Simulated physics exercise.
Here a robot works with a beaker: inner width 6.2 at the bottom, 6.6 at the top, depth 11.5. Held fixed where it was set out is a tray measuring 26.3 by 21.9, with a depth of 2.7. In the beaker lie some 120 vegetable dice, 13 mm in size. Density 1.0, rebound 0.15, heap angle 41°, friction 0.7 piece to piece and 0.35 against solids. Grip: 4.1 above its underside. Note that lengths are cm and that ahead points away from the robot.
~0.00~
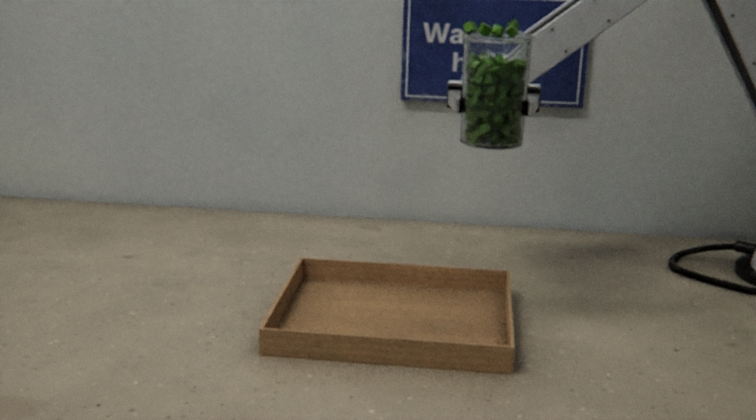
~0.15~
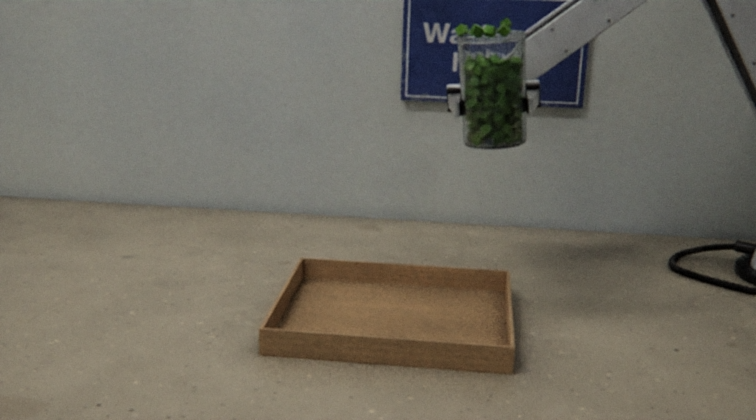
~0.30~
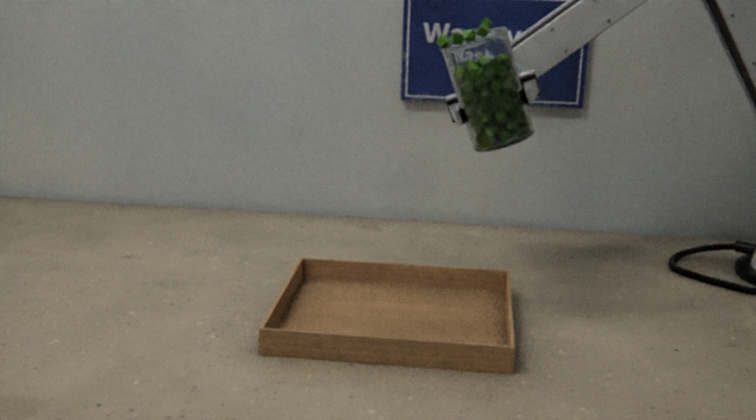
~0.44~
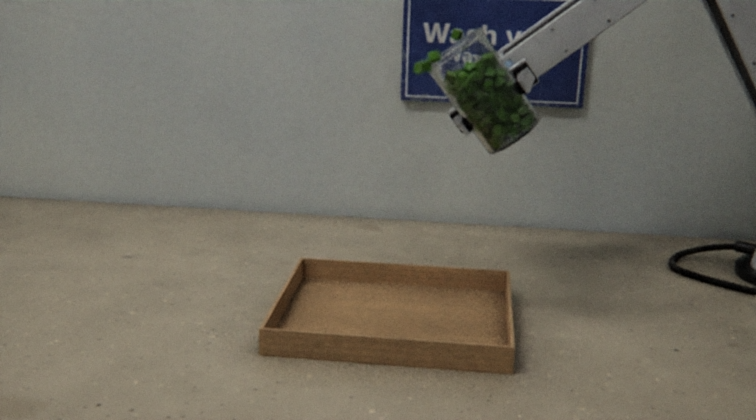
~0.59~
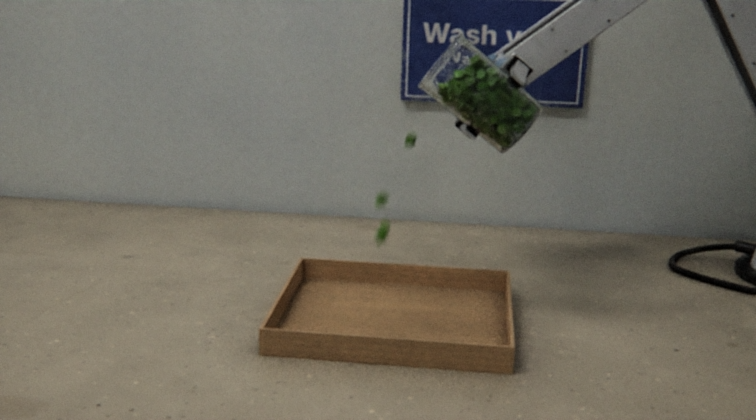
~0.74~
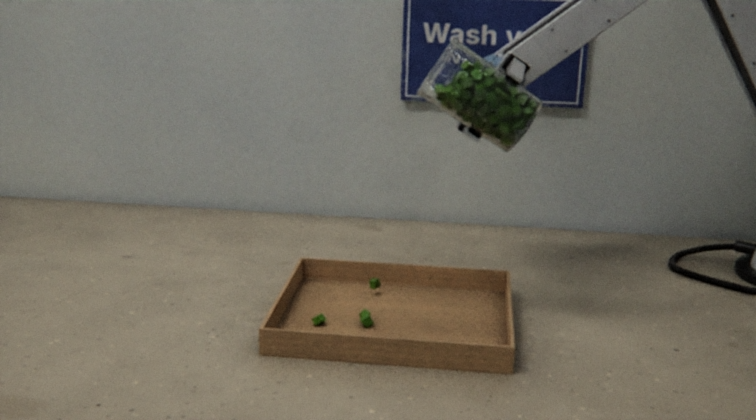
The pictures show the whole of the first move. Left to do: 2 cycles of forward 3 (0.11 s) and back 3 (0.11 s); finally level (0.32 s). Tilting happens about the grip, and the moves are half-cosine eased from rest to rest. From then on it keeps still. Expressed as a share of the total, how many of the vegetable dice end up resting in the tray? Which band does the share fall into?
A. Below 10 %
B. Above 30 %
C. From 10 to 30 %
Below 10 %.
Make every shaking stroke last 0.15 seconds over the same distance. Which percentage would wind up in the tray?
5 %.
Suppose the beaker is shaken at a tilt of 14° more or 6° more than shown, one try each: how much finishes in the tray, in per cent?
Roughly 15 per cent on the first try and 5 per cent on the second.
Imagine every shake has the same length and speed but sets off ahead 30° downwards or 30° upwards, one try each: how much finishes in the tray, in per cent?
Roughly 5 per cent, then 5 per cent.
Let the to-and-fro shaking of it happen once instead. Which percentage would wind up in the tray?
Estimate: Around 5 %.
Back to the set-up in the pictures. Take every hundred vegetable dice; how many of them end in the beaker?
Around 95 in a hundred.
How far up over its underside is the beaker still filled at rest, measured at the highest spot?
10.5 cm.
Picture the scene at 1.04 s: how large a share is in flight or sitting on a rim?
It amounts to roughly 2 in a hundred.
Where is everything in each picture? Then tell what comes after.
The first picture shows beaker middle at (495, 91), level; upper third of the load around (495, 69), from x 470 to 520, top at y 25; 125 in the beaker.
The second picture shows beaker middle at (493, 91), tilted 6° forward; upper third of the load around (493, 70), from x 460 to 515, top at y 25.
The third picture shows beaker middle at (489, 91), tilted 20° forward; upper third of the load around (486, 71), from x 445 to 525, top at y 25.
The fourth picture shows beaker middle at (485, 93), tilted 38° forward; upper third of the load around (478, 76), from x 420 to 530, top at y 35; 122 in the beaker, 3 in flight or on a rim.
The fifth picture shows beaker middle at (482, 96), tilted 52° forward; upper third of the load around (479, 84), from x 380 to 530, top at y 60; 121 in the beaker, 4 in flight or on a rim.
The sixth picture shows beaker middle at (481, 97), tilted 58° forward; upper third of the load around (476, 86), from x 320 to 530, top at y 65; 121 in the beaker, 4 in the tray.
After 1.04 s, tilted 58° forward, highest piece 29 above the table; 119 in the beaker, 4 in the tray, 2 in flight or on a rim.
After 1.35 s, tilted 27° forward, highest piece 31 above the table; 117 in the beaker, 6 in the tray, 2 in flight or on a rim.
After 1.70 s, level, highest piece 32 above the table; 117 in the beaker, 8 in the tray.
After 2.75 s, level, highest piece 32 above the table; 117 in the beaker, 8 in the tray.
At rest, 117 in the beaker, 8 in the tray. That is 6 % in the tray.
